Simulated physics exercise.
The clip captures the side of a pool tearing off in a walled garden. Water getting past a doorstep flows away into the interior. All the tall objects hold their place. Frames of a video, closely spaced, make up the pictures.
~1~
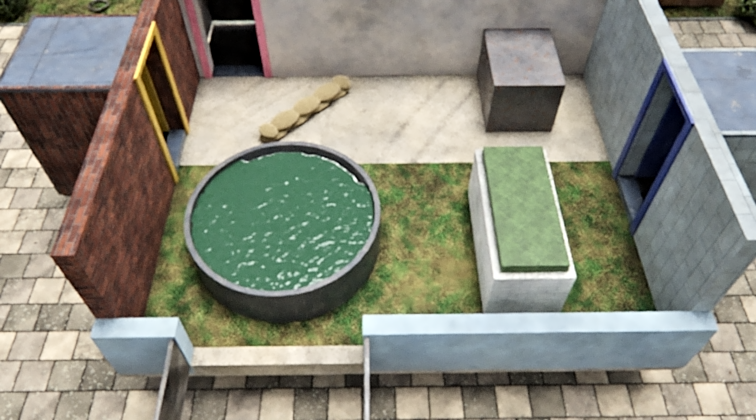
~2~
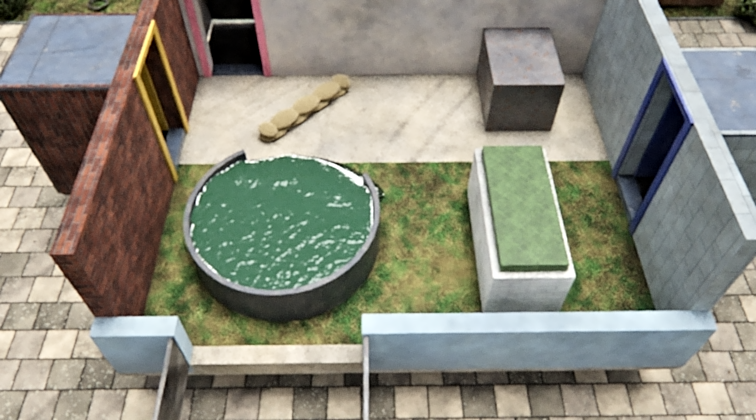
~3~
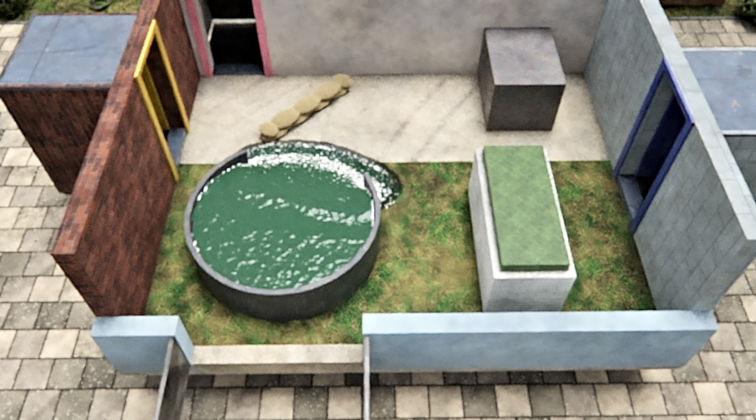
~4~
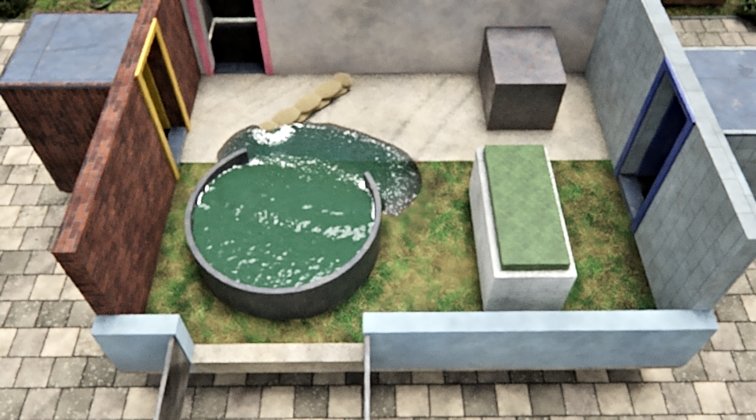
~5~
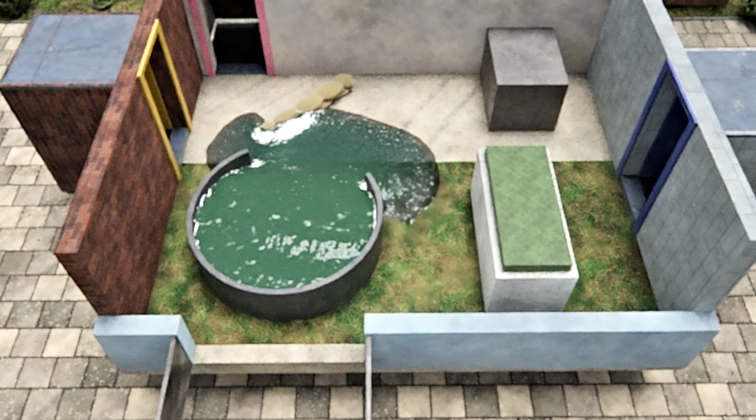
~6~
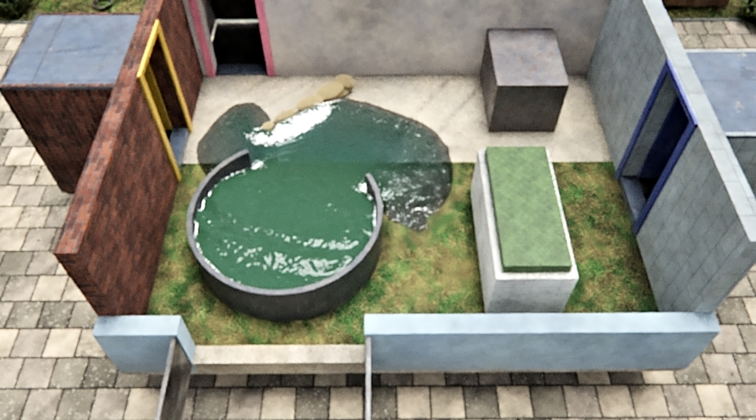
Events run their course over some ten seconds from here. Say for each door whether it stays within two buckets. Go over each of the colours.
The pink door goes past two buckets; the blue door stays within two buckets; the yellow door stays within two buckets.
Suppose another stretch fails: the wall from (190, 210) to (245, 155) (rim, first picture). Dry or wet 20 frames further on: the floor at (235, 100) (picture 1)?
There: Covered.
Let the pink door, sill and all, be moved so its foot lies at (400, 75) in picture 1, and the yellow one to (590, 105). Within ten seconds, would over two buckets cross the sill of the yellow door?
Note: Yellow door keeps within limits.
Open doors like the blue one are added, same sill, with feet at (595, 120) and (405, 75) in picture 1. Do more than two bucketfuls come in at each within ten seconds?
Stays within it; exceeds it.
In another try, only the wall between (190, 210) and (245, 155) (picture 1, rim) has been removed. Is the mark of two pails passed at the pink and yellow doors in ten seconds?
The pink door exceeds it; the yellow door exceeds it.
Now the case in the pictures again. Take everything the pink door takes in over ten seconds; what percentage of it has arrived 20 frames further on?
My estimate: Close to 40 per cent.
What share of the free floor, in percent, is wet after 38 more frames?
It comes out near 90 percent.
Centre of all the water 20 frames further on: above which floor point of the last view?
The water's middle lies around (365, 160).
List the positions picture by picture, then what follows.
The first picture shows still water in the round tank at (284, 215).
In the second picture, the front is at (378, 195), out from the gap on the round tank's far side.
In the third picture, water pours out on the round tank's far side and has run to (396, 192).
In the fourth picture, water pours out on the round tank's far side and has run to (416, 184).
In the fifth picture, water pours out on the round tank's far side and has run to (434, 182).
In the sixth picture, water pours out on the round tank's far side and has run to (224, 118).
A moment on, water covers 40 % of the floor; the pink door wet at the sill, nothing in, the blue door not reached, the yellow door wet at the sill, nothing in.
Next, water covers 50 % of the floor; the pink door under two buckets in, the blue door not reached, the yellow door under two buckets in.
Then, water covers 60 % of the floor; the pink door over two buckets in, the blue door not reached, the yellow door under two buckets in.
Later, water covers 90 % of the floor; the pink door over two buckets in, the blue door under two buckets in, the yellow door under two buckets in.
In the end, water covers 95 % of the floor; the pink door far over two buckets in, the blue door under two buckets in, the yellow door under two buckets in.
